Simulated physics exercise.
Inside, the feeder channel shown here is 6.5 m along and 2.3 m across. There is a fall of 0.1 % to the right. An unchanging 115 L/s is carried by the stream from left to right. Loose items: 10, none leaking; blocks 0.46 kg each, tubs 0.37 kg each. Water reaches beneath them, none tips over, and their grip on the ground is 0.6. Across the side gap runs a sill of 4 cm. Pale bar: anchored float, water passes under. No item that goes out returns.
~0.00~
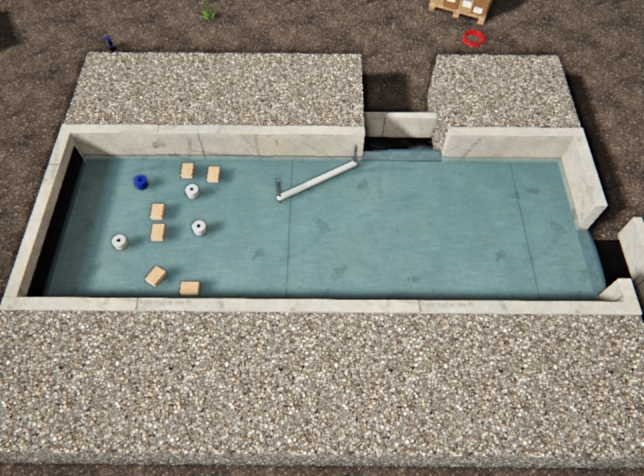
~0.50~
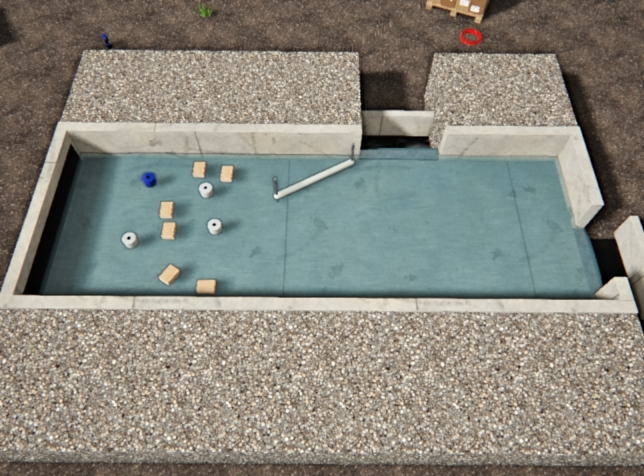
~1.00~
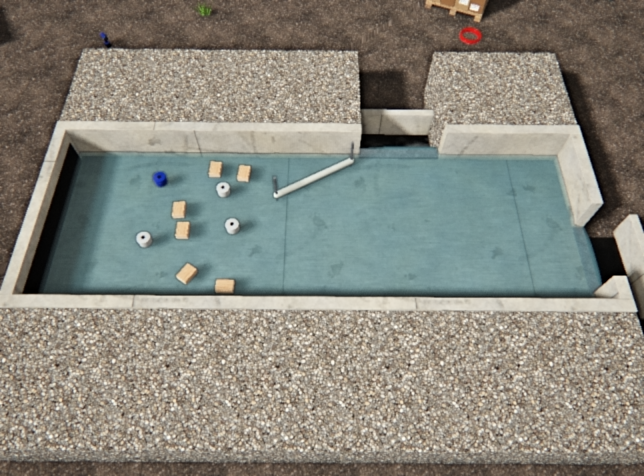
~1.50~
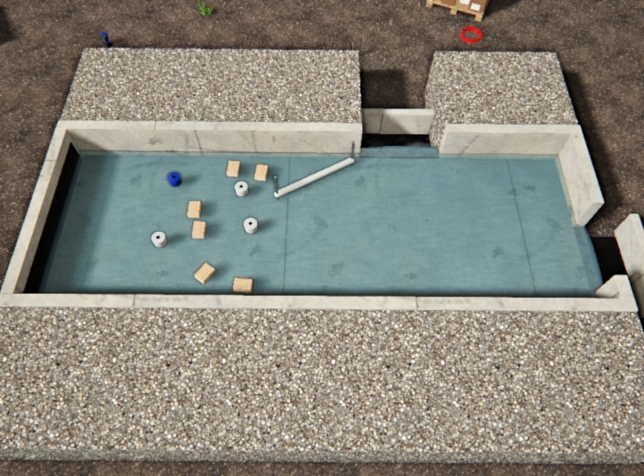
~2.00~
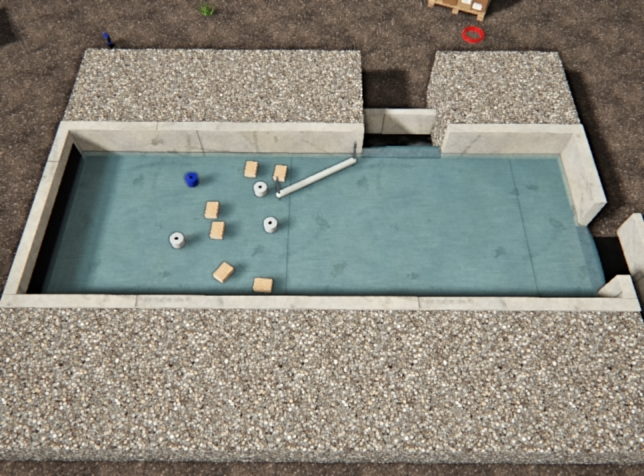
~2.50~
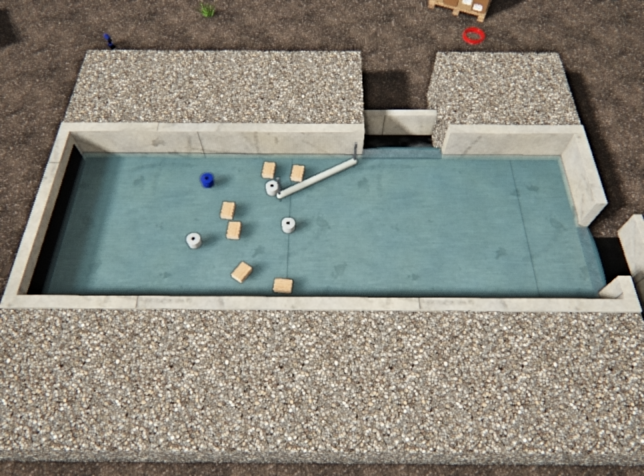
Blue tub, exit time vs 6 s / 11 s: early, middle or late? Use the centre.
It will be washed out late, if at all.
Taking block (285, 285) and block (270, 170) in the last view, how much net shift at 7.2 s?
Taking them in the order asked, 300 cm and then 200 cm.
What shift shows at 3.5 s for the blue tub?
Shift by then: About 140 cm.
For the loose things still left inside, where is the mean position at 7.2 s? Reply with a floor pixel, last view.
I'd put it close to (375, 211) in the last view.
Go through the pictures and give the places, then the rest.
The blue tub at (140, 180) floats; about 1790 L in view; 0 of 10 have shifted, in the first frame.
The blue tub at (148, 177) floats, 15 cm from its start; about 1800 L in view; 10 of 10 have shifted, in the second frame.
The blue tub at (159, 177), afloat, 31 cm from its start; about 1800 L in view; 10 of 10 have shifted, in the third frame.
The blue tub at (174, 177) floats, 48 cm from its start; about 1810 L in view; 10 of 10 have shifted, in the fourth frame.
The blue tub at (191, 177), afloat, 68 cm from its start; 11 cm deep round most things; 10 of 10 have shifted, in the fifth frame.
The blue tub at (207, 178), afloat, 87 cm from its start; about 1830 L in view; 10 of 10 have shifted, in the sixth frame.
After 3.5 s the blue tub is near (242, 178), 1.3 m from its start, afloat; 0 of 10 are out; 10 afloat.
After 7.2 s the blue tub is near (307, 170), 2.2 m from its start, afloat; 0 of 10 are out; 10 afloat.
After 12.0 s the blue tub is near (307, 170), 2.2 m from its start, afloat; 1 of 10 are out; 9 afloat.
After 16.0 s the blue tub is near (307, 170), 2.2 m from its start, afloat; 5 of 10 are out; 5 afloat.
